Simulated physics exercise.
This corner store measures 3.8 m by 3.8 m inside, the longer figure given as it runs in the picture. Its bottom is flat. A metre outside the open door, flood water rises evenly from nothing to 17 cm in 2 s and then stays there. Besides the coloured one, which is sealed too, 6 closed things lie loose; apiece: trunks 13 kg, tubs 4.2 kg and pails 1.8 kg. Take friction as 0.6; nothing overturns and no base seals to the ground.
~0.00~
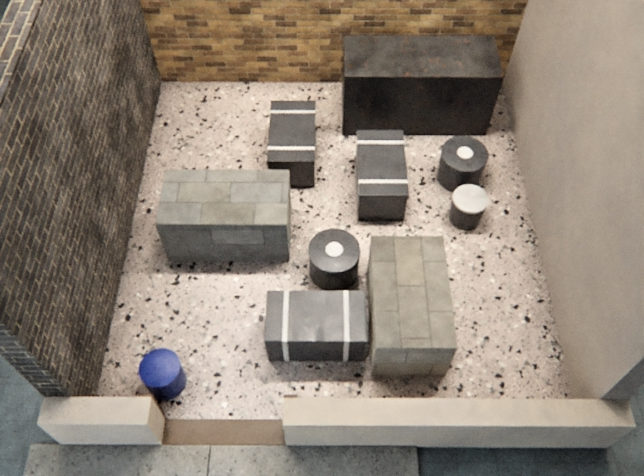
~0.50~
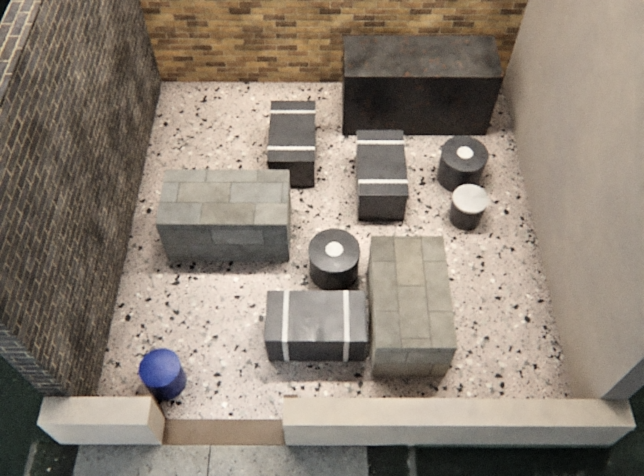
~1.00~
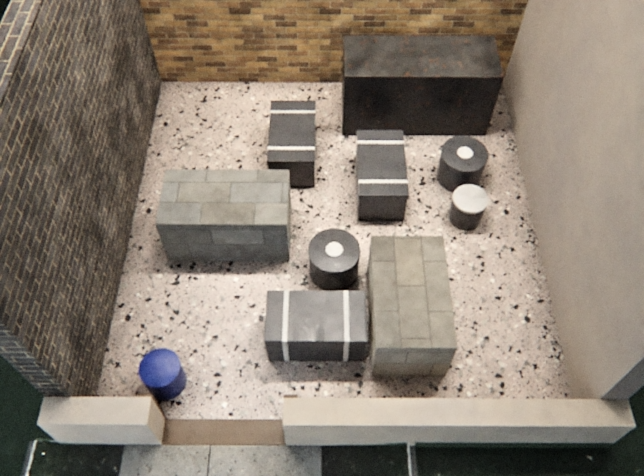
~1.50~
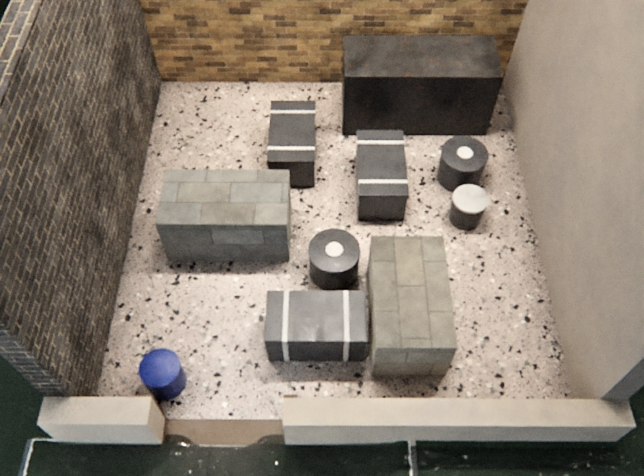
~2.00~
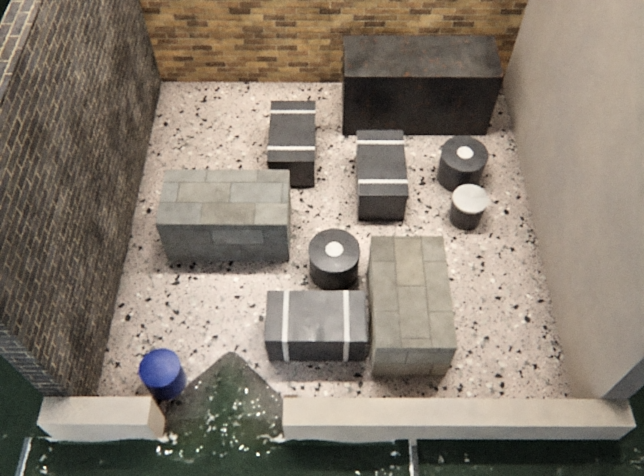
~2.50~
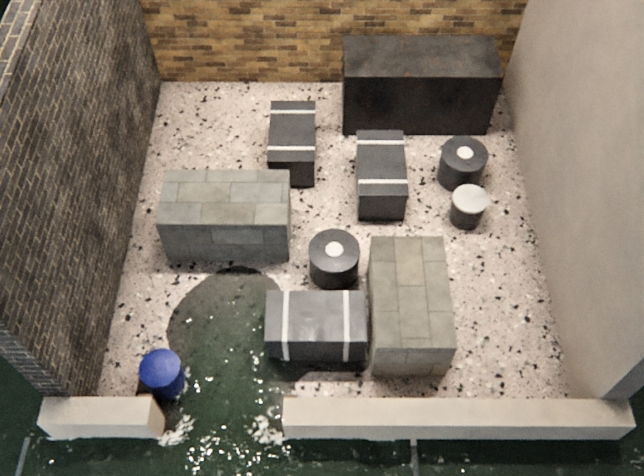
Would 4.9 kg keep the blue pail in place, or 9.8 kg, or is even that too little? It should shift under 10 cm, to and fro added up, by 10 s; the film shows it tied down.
Verdict: Neither load is enough.
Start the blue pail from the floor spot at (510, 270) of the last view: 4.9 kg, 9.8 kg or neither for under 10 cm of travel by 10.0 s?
Either load holds.
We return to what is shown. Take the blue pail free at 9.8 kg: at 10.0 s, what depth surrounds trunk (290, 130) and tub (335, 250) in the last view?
About 5 and 4 cm.
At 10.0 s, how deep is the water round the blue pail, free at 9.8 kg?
Roughly 10 cm.
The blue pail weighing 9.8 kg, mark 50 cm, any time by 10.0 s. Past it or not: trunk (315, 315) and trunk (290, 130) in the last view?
In turn: Past it, less.
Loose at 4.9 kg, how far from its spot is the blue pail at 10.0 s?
Roughly 10 cm.
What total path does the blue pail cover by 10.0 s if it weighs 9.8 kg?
Some 50 cm in all.
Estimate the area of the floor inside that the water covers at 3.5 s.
About 3.0 m2.
After 3.5 s the blue pail would be 25 cm from its start with 4.9 kg and 0 cm from its start with 9.8 kg; 5 cm of water round it then.
After 4.5 s the blue pail would be 25 cm from its start with 4.9 kg and 0 cm from its start with 9.8 kg; 6 cm of water round it then.
After 7.0 s the blue pail would be 45 cm from its start with 4.9 kg and 28 cm from its start with 9.8 kg; 9 cm of water round it then.
After 10.0 s the blue pail would be 8 cm from its start with 4.9 kg and 46 cm from its start with 9.8 kg; 10 cm of water round it then.
